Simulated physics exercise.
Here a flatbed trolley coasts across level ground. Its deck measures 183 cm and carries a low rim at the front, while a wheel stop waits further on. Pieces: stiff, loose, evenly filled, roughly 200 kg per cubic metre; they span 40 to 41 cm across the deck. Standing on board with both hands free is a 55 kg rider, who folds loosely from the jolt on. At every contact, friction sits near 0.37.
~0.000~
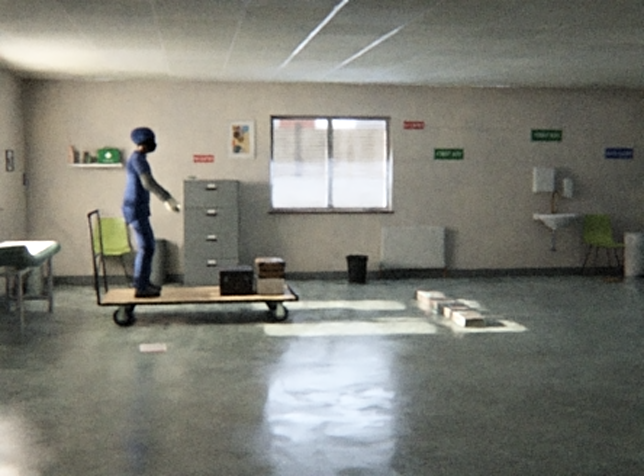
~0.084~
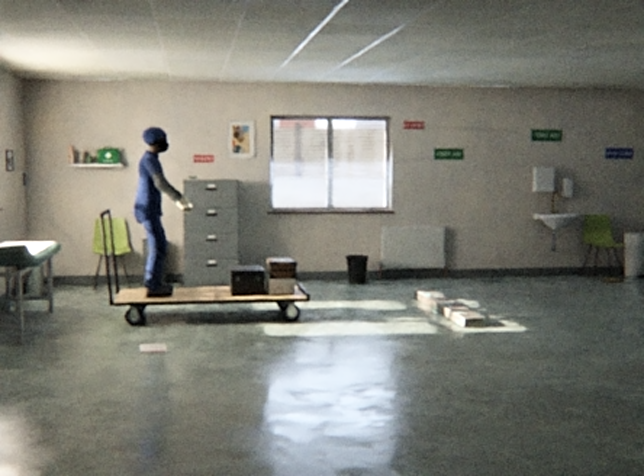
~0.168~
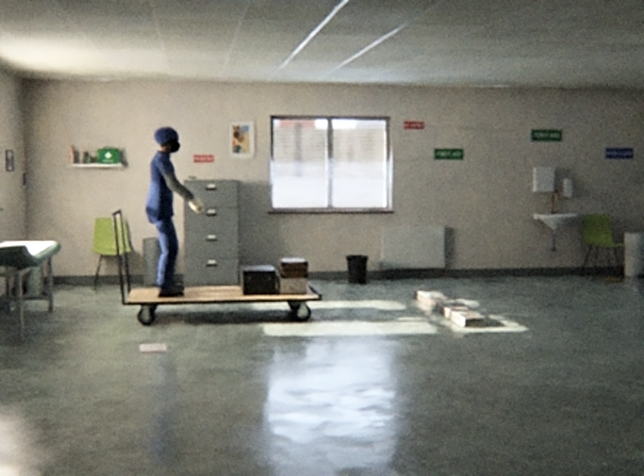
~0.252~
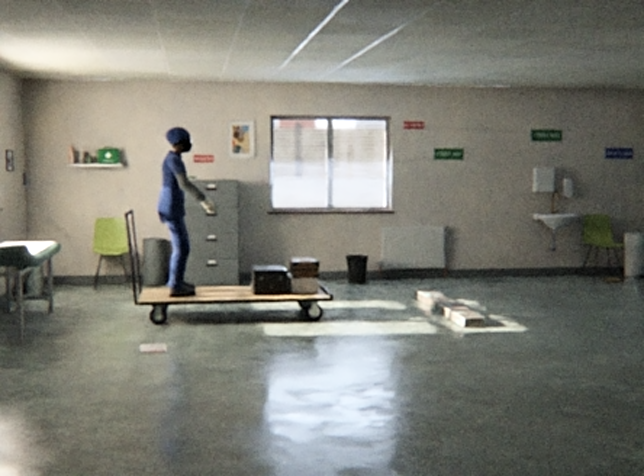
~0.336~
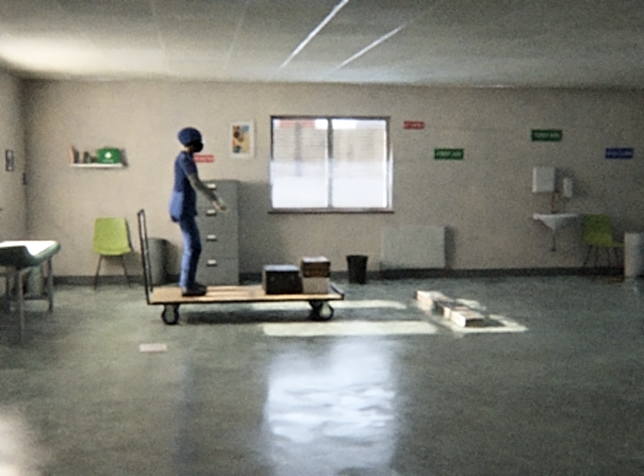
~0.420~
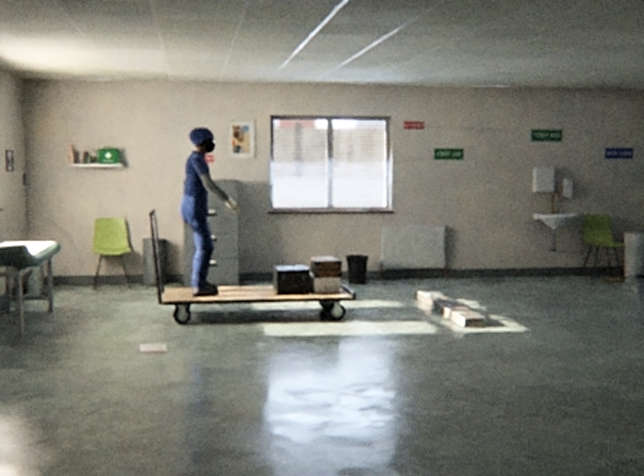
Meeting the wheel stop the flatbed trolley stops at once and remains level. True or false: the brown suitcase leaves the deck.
True, it comes off.
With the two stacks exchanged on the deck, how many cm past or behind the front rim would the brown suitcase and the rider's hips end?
Result: Brown 50 cm behind rim; hips 120 cm behind rim.
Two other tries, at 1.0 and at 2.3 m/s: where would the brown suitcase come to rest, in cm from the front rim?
The first try ends 10 cm behind the front rim, the second 90 cm past it.
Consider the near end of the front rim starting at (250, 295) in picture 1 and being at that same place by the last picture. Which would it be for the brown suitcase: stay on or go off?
With that change, brown ends up shed.
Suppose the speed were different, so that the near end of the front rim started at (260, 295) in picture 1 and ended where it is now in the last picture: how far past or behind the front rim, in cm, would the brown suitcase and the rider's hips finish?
Rest points: Brown at 70 cm past, hips at 50 cm behind.
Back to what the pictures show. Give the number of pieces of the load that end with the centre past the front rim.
A total of 1.
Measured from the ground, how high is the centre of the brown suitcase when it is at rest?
Height: Roughly 10 centimetres.
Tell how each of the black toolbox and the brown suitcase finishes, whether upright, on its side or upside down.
Well, black stands upright and brown lies upside down.
After 1.18 s the deck stops.
After 1.43 s the brown suitcase is 1 cm past the rim, tilted 10°, near (446, 266) in the last picture's view.
After 1.73 s the brown suitcase is 24 cm past the rim, tilted 110°, near (467, 291) in the last picture's view.
After 2.18 s the brown suitcase is 55 cm past the rim, tilted 180°, near (495, 302) in the last picture's view.
When all is still (2.5 s), past the rim, brown suitcase; behind it, white tote, black toolbox and the rider's hips.
